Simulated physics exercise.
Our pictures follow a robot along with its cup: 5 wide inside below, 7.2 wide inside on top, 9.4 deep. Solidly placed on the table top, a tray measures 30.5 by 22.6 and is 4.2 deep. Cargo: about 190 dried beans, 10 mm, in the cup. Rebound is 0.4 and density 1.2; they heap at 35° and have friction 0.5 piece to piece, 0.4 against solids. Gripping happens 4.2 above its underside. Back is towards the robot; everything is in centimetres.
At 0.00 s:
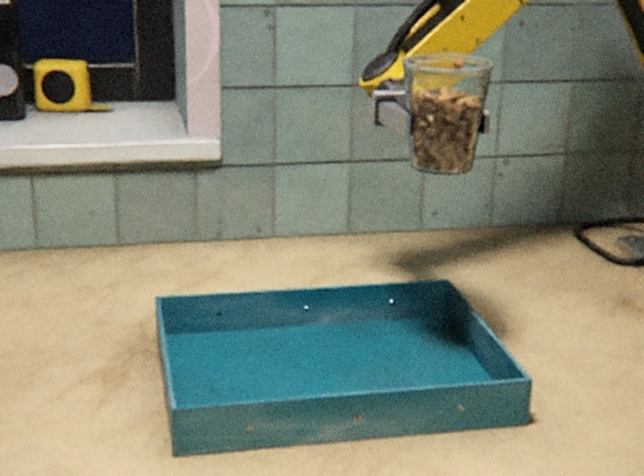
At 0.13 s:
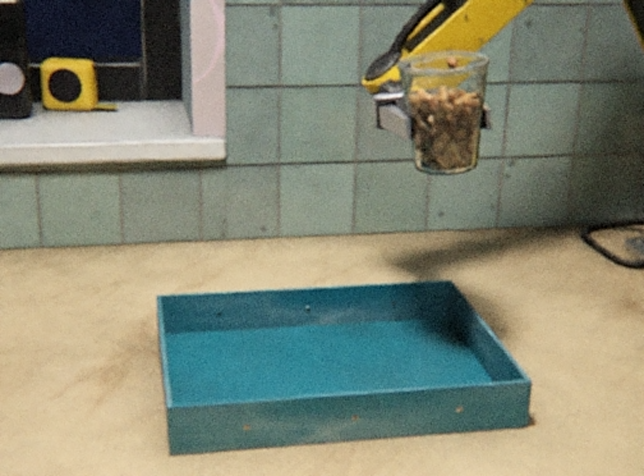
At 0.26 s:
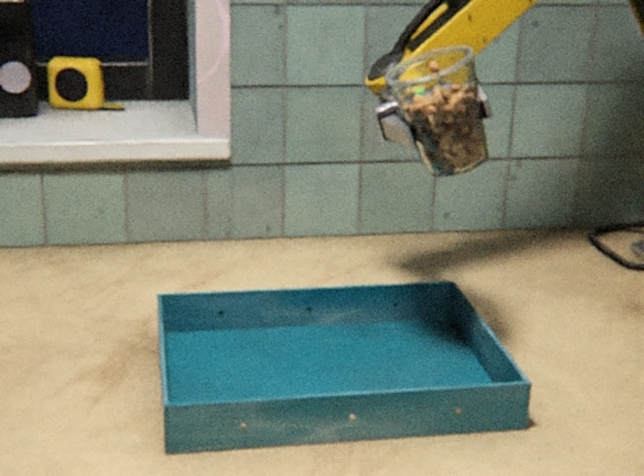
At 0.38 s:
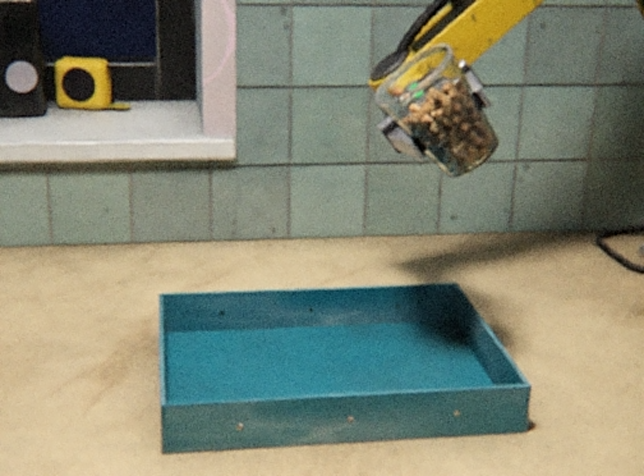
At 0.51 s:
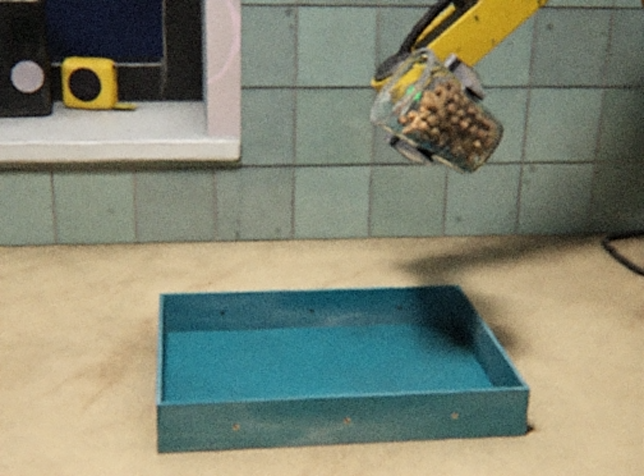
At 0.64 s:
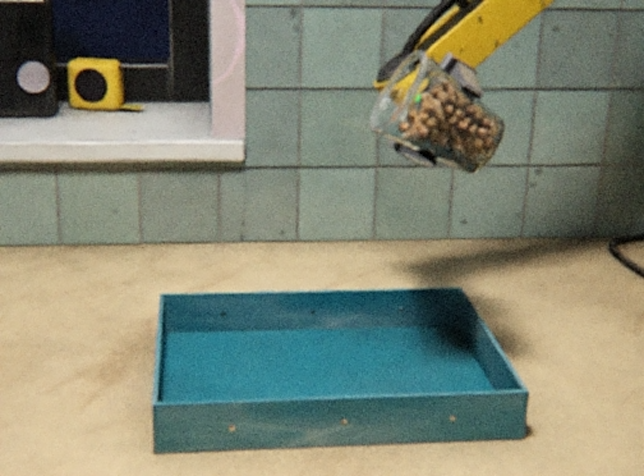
Above a blue tray on a table, a robot arm tilts a clear cup of beans leftward.
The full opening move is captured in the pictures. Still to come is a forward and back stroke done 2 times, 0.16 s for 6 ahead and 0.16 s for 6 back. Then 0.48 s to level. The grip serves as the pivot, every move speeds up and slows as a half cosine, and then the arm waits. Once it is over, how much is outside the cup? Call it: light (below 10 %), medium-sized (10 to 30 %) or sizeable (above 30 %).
A medium-sized share.
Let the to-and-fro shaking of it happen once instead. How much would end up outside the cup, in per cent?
It would come to around 15 %.
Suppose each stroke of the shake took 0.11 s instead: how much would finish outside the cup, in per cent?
The share would be near 50 %.
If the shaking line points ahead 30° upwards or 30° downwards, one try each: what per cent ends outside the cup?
About 35 and 5 per cent.
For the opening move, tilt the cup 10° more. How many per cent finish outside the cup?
I'd put it at around 45 per cent.
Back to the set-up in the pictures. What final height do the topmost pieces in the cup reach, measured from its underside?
Roughly 8.5 cm.
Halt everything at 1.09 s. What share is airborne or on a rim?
I'd reckon close to 2 per cent.
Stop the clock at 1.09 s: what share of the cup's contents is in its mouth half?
About 40 percent.
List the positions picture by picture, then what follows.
Cup middle at (444, 117), level; upper third of the load around (445, 101), from x 415 to 475, top at y 65; 187 in the cup, in the first picture.
Cup middle at (445, 116), tilted 6° forward; upper third of the load around (445, 101), from x 415 to 475, top at y 65, in the second picture.
Cup middle at (444, 116), tilted 20° forward; upper third of the load around (445, 102), from x 410 to 480, top at y 65, in the third picture.
Cup middle at (444, 117), tilted 39° forward; upper third of the load around (446, 103), from x 400 to 485, top at y 85, in the fourth picture.
Cup middle at (443, 119), tilted 53° forward; upper third of the load around (444, 105), from x 400 to 490, top at y 85, in the fifth picture.
Cup middle at (443, 120), tilted 59° forward; upper third of the load around (444, 106), from x 400 to 490, top at y 85; 187 in the cup, in the sixth picture.
By 1.09 s, tilted 59° forward, highest piece 27 above the table; 162 in the cup, 22 in the tray, 3 in flight or on a rim.
By 1.54 s, tilted 26° forward, highest piece 28 above the table; 147 in the cup, 39 in the tray, 1 on the table or floor.
By 1.96 s, level, highest piece 29 above the table; 147 in the cup, 39 in the tray, 1 on the table or floor.
By 3.01 s, level, highest piece 29 above the table; 147 in the cup, 39 in the tray, 1 on the table or floor.
Final count, 147 in the cup, 39 in the tray, 1 on the table or floor. That is 21 % outside the cup.
